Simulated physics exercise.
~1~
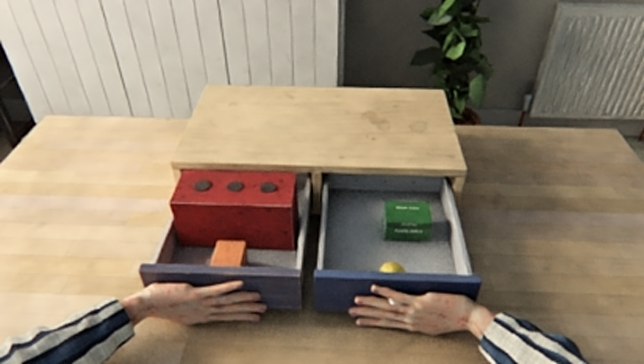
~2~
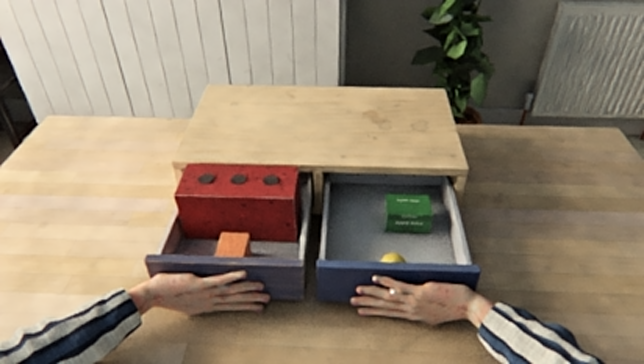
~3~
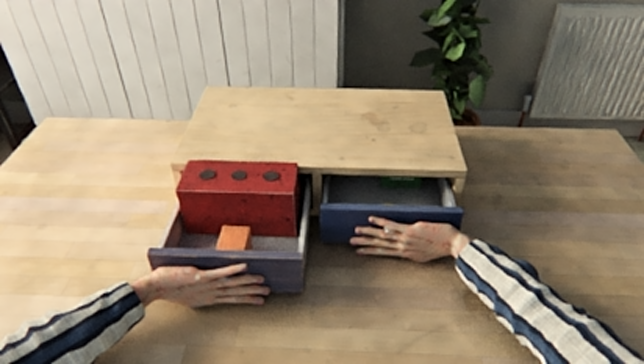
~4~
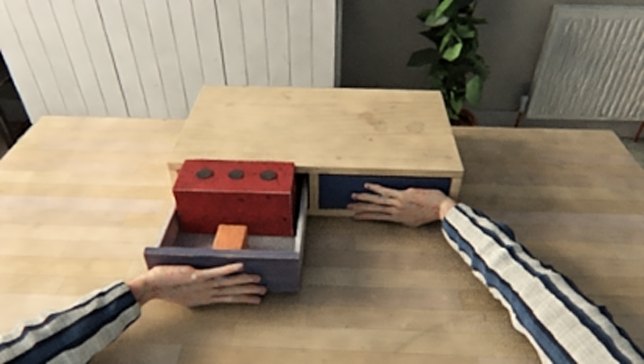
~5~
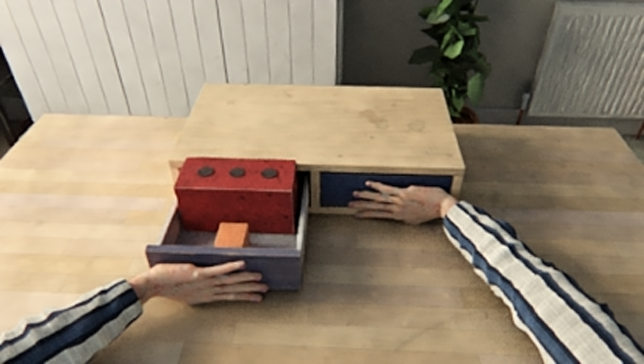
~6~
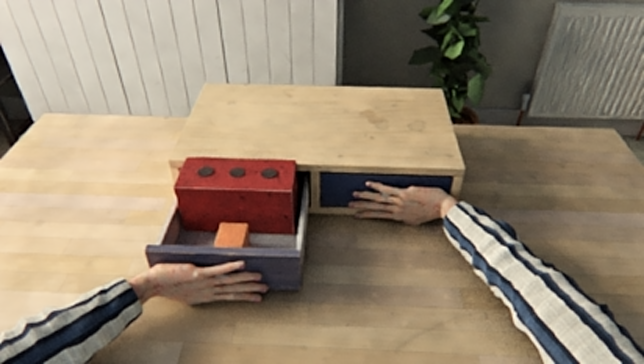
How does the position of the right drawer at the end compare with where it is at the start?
At the start the right drawer is pulled out toward the viewer with its contents showing. By the end it has been pushed back into the chest, and its blue front sits flush with the opening.
